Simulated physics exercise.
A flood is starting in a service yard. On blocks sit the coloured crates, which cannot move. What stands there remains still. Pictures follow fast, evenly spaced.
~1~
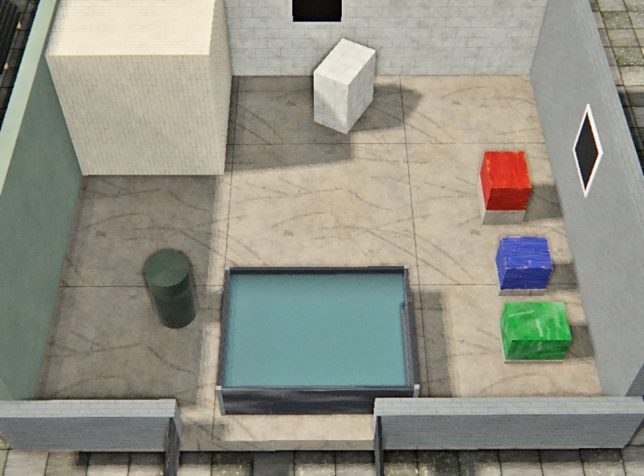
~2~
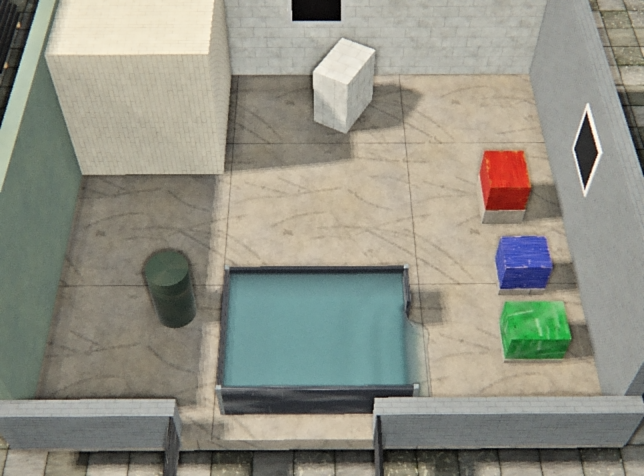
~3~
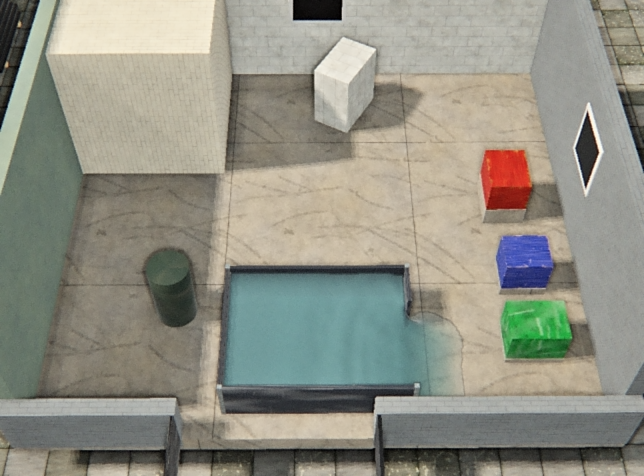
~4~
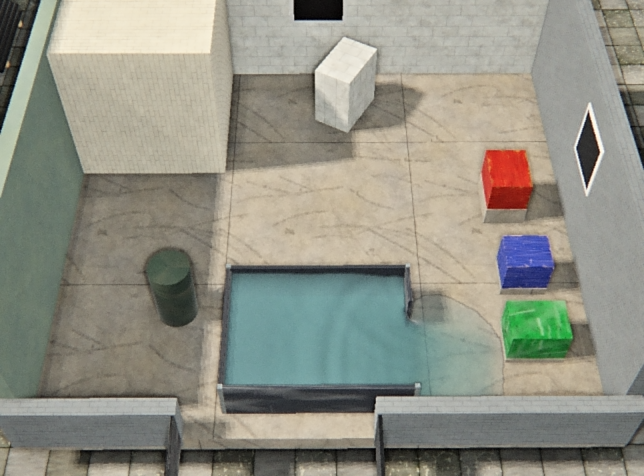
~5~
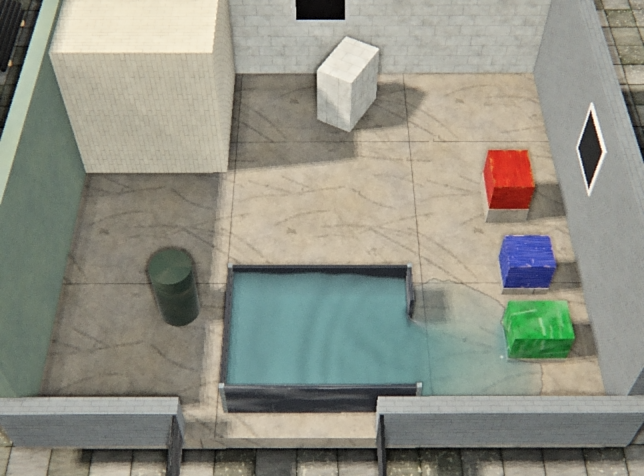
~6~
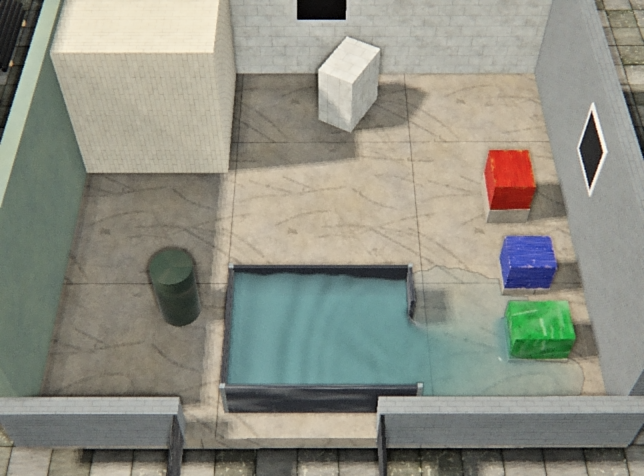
The video shows a walled yard with an open tank of water near red, blue and green crates; water pours from a gap in the tank's right side and spreads rightward across the floor, reaching around the green crate.
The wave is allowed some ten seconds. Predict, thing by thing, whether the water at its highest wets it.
In the end green crate: Touched. Blue crate: Touched. Red crate: Untouched.
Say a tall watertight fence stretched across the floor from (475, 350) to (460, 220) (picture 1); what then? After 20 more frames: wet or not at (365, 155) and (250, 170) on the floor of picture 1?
Reached, untouched.
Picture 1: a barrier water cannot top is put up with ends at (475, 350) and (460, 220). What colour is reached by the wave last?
I'd pick the red one.
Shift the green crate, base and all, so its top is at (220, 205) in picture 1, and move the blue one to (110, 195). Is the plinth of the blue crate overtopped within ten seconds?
As for the blue one, it keeps clear.
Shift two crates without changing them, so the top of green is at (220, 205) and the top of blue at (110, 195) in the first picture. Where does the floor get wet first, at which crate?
The red-painted one.
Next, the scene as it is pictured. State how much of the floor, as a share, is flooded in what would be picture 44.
Estimate: Near 65 %.
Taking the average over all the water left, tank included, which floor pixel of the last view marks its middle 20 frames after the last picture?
The balance point is around (443, 319).
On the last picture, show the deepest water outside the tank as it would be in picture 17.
Somewhere close to (611, 421).
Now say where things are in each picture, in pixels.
In the first frame, still water in the open tank at (317, 328).
In the second frame, water pours out at (407, 361) and has run to (416, 325).
In the third frame, the front is at (445, 325), out from the gap at (408, 361).
In the fourth frame, water pours out at (409, 361) and has run to (492, 338).
In the fifth frame, the front is at (535, 389), out from the gap at (410, 361).
In the sixth frame, the front is at (577, 382), out from the gap at (411, 361).
A moment on, water covers 15 % of the floor; the green crate water round its plinth, the blue crate water round its plinth, the red crate water round its plinth.
Next, water covers 20 % of the floor; the green crate water round its plinth, the blue crate water round its plinth, the red crate water round its plinth.
Then, water covers 40 % of the floor; the green crate water round its plinth, the blue crate water round its plinth, the red crate water round its plinth.
Later, water covers 65 % of the floor; the green crate water round its plinth, the blue crate water round its plinth, the red crate water round its plinth.
In the end, water covers 75 % of the floor; the green crate was topped, the blue crate was topped, the red crate stayed above the water.
